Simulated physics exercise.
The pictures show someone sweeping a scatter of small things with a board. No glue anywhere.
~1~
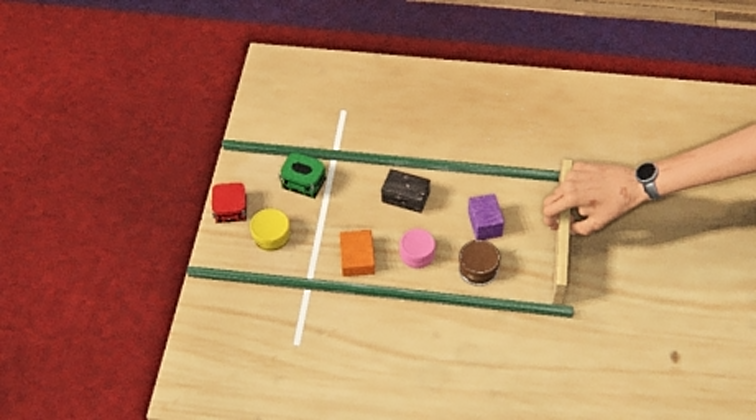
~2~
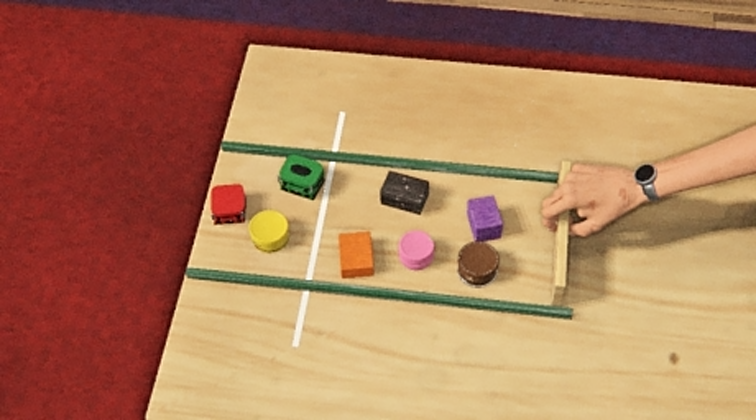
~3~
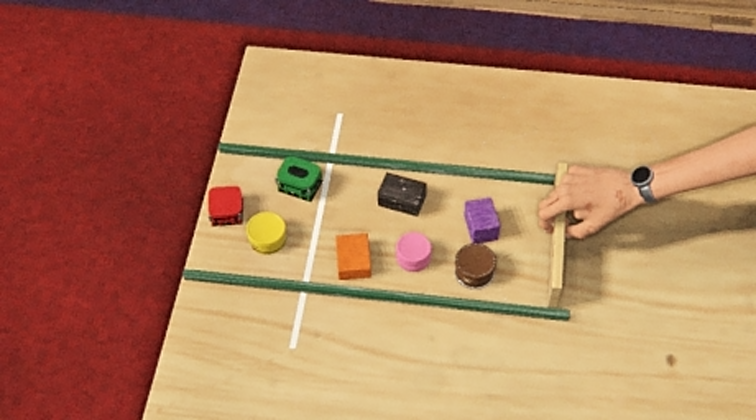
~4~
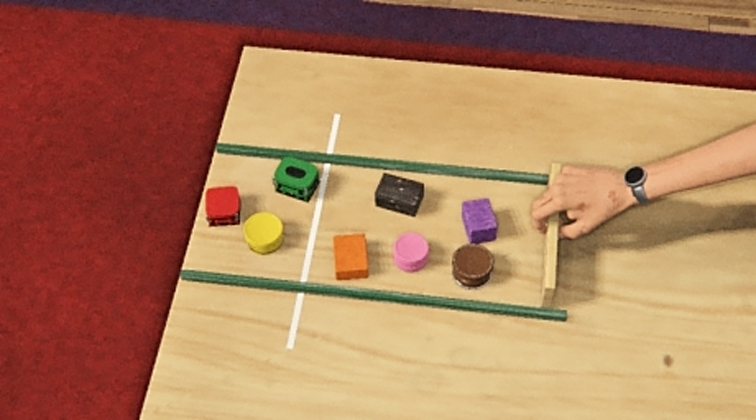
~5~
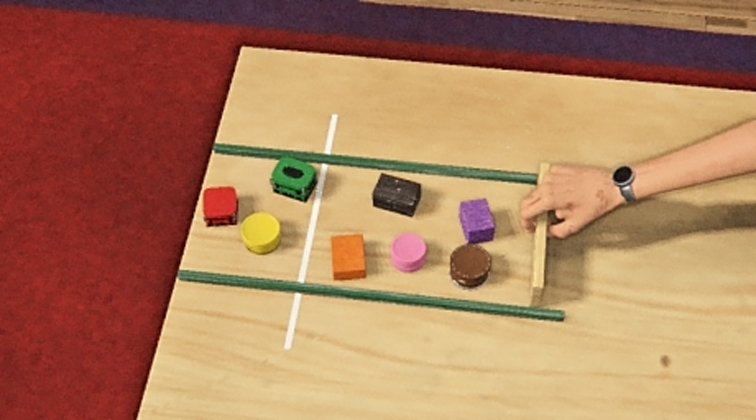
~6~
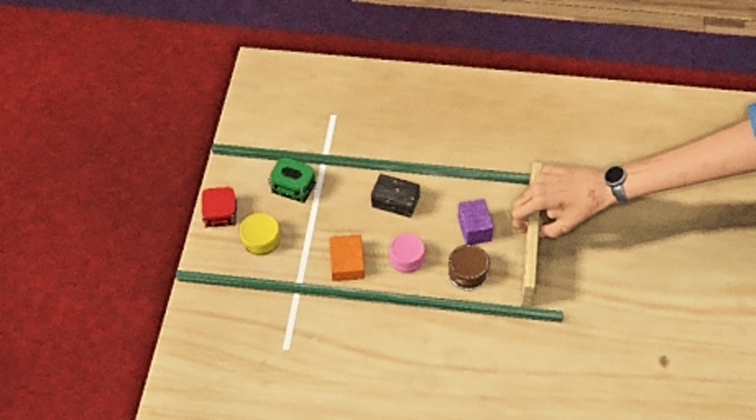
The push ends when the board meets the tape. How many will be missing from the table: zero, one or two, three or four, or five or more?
The number that fall off is zero.
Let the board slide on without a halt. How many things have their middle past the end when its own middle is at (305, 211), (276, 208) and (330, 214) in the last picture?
Place by place, 0, 2 and 0.
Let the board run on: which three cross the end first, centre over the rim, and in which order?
Earliest first: The red case, then the green case, then the yellow tub.
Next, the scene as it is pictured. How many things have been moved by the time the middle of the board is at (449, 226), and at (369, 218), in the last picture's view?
First 3, then 6.
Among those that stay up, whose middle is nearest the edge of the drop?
It is the red case.
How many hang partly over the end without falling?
Overhanging: 1.
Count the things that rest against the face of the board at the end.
2 of them.
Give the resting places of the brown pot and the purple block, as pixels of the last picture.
The brown pot at (285, 248), the purple block at (301, 202).
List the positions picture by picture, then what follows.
Red case (230, 203); yellow tub (271, 230); green case (303, 176); board (562, 231); tape (322, 219), in the first frame.
Yellow tub (270, 232); orange block (356, 255), in the second frame.
Green case (299, 179); brown pot (475, 266), in the third frame.
Red case (223, 207); purple block (479, 221), in the fourth frame.
Yellow tub (262, 234); board (540, 234), in the fifth frame.
Red case (219, 208); yellow tub (260, 235); green case (293, 180); board (532, 234); tape (312, 224), in the sixth frame.
A little later, none off yet; red case at rest near (219, 208); yellow tub at rest near (260, 235); green case at rest near (293, 180).
When it is over, the number that fall off is zero.
